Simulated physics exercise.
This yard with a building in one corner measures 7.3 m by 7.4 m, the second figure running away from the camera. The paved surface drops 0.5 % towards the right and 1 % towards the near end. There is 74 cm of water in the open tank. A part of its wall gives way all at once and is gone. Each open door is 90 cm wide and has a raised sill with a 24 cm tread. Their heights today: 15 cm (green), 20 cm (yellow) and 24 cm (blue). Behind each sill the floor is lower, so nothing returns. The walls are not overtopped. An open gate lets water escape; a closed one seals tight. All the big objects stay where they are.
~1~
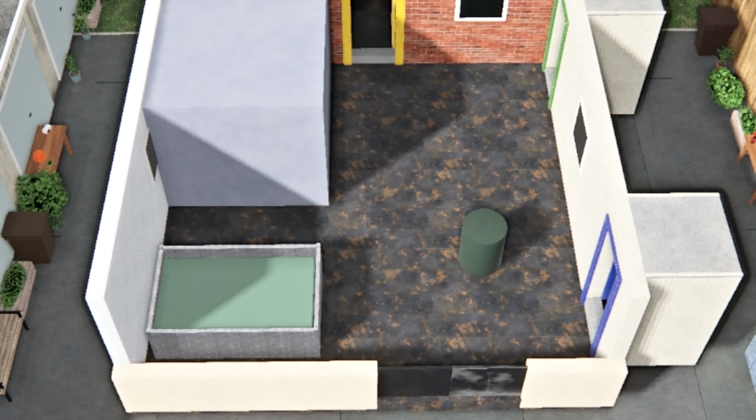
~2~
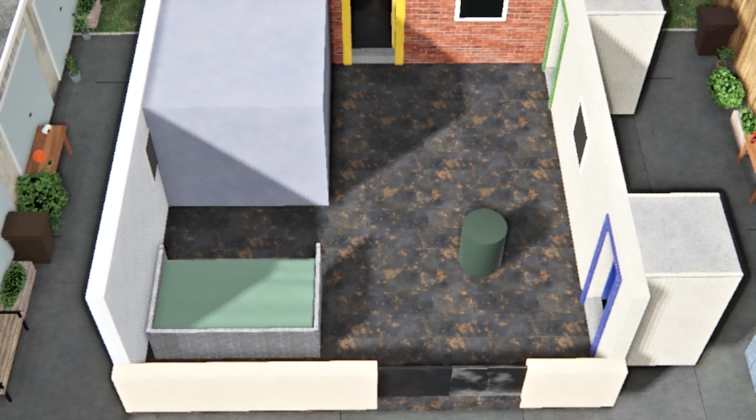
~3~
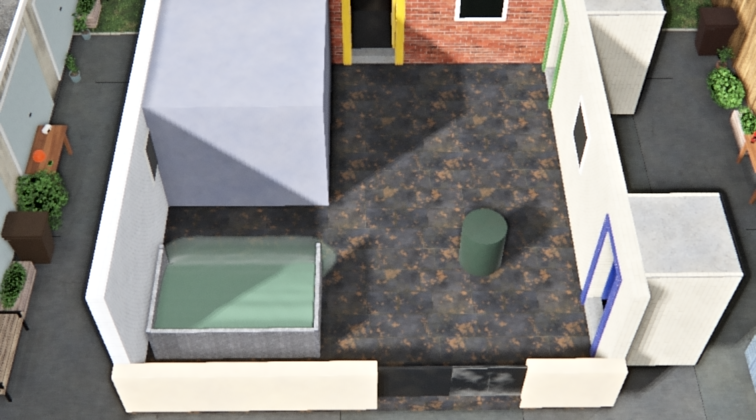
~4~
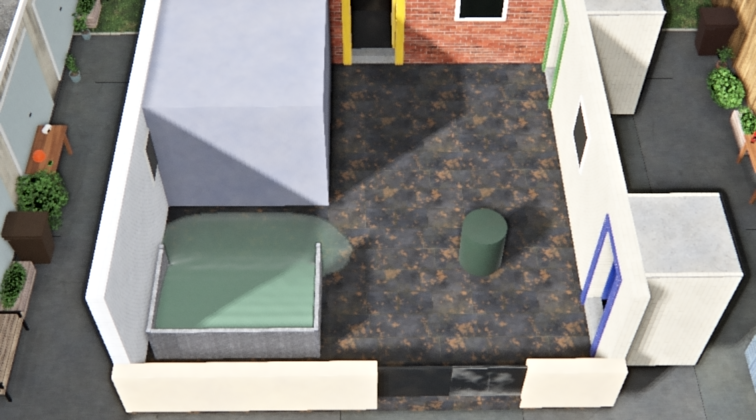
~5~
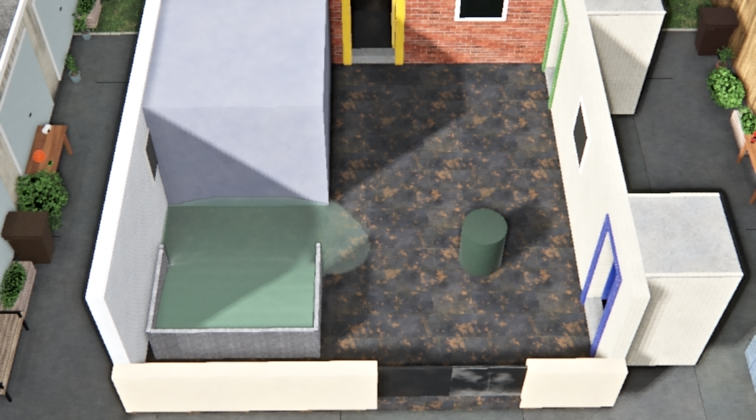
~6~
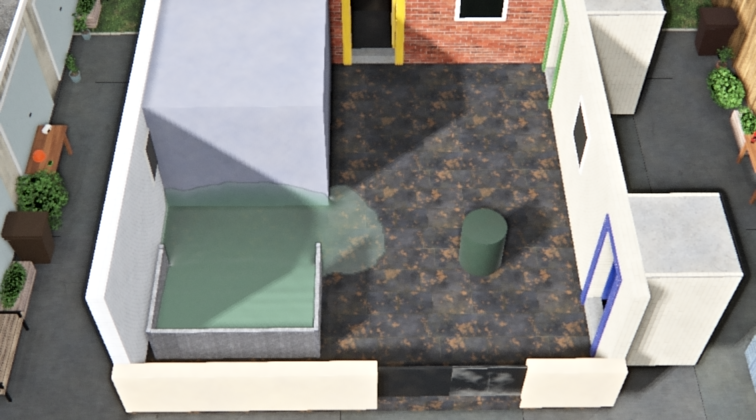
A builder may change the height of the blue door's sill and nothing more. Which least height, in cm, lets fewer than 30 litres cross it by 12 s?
It would have to be roughly 8.5 cm high.
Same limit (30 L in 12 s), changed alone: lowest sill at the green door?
About 6.5 cm at green.
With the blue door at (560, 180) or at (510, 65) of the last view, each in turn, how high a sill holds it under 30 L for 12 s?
About 11.0 and 7.0 cm.
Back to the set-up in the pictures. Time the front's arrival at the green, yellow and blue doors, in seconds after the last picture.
Arrival: Green 2.4 s, yellow 6.0 s, blue 3.2 s.
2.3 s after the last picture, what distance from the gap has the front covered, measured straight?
Some 7.0 m out.
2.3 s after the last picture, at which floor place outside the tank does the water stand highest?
Near (142, 390).
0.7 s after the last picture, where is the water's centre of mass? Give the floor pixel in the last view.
Around (251, 260).
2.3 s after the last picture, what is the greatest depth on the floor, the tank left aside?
About 32 cm.
Then, 0.7 s after the last picture water covers 20 % of the floor, deepest (56 cm) near (179, 210); it has not reached the blue door.
Then, 2.3 s after the last picture water covers 60 % of the floor, deepest (32 cm) near (142, 390); it has not reached the blue door.
Then, 11.3 s after the last picture water covers 100 % of the floor, deepest (12 cm) near (590, 366); 12 cm at the blue door, 0 litres in over its 24 cm sill.
At the blue door as built, the water peaked near 14 cm, 4.9 s after the last picture.
With a sill of 7.5 cm, 51 litres would have come in within the 12 s; with 10.5 cm, 11 litres. So under 30 litres takes about 8.5 cm.
